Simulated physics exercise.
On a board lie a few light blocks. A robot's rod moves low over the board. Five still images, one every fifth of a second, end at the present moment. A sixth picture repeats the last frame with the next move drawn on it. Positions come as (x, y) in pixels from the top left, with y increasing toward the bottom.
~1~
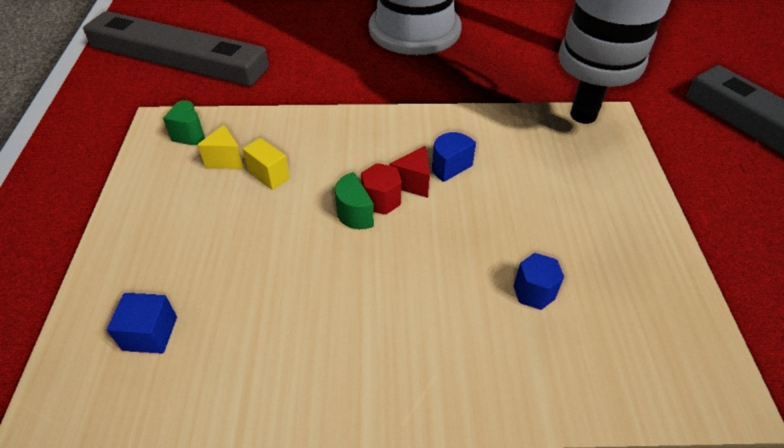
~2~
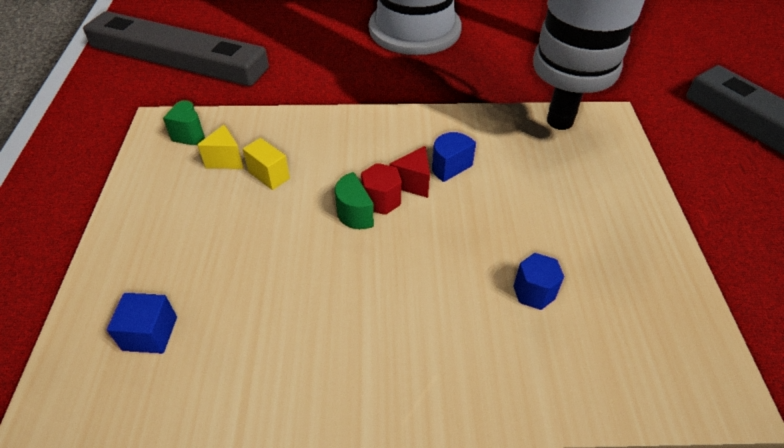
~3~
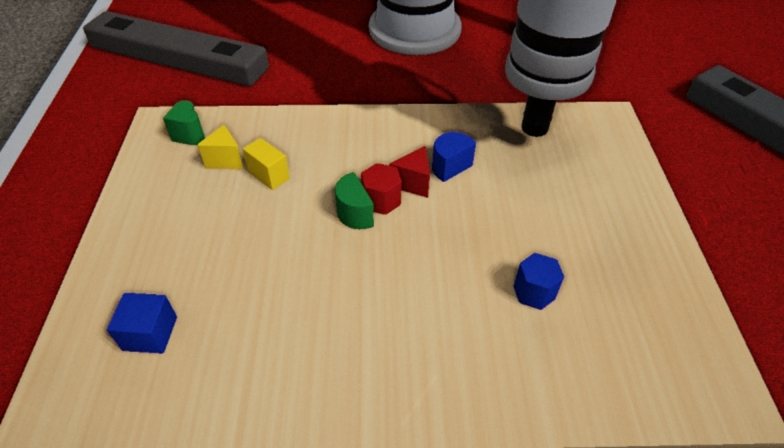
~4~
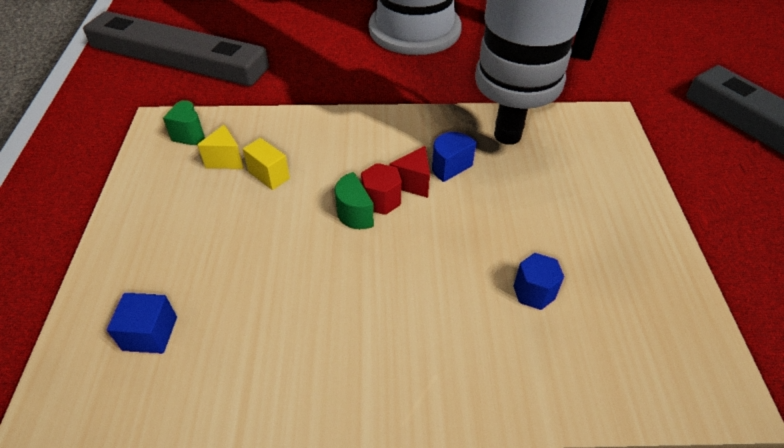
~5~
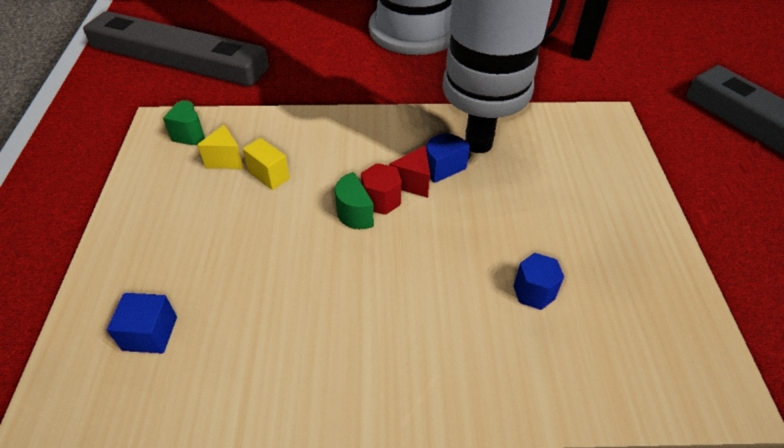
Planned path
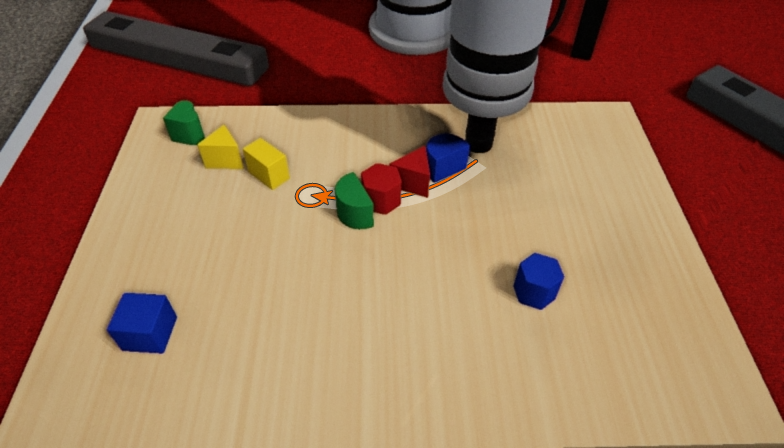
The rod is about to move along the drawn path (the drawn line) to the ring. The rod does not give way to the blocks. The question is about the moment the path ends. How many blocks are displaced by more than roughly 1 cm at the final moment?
Count: Three or more.
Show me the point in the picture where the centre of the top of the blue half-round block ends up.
The answer is (391, 149).
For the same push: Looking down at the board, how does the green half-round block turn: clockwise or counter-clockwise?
Viewed from above, counterclockwise.
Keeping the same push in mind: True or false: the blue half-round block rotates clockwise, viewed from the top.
That is true.
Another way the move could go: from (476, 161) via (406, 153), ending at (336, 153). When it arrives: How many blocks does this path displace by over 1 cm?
Displaced: Two.
The drawn path runs from (476, 161) through (432, 187) and (373, 199) to (311, 195).
On the path given first. One third of the way, rod at (432, 171); red triangle at (372, 154), turned 30° anticlockwise; blue half-round block at (403, 150), turned 85° clockwise.
Two thirds of the way, rod at (371, 184); green half-round block at (313, 203); red six-sided block at (338, 186), turned 20° anticlockwise; red triangle at (356, 153), turned 25° clockwise; blue half-round block at (391, 149), turned 115° clockwise.
At the end, rod at (309, 180); yellow rectangle not moved; green half-round block at (283, 218), turned 55° anticlockwise; red six-sided block at (284, 193), turned 75° anticlockwise; red triangle at (340, 154), turned 95° clockwise; blue half-round block at (391, 149), turned 115° clockwise.
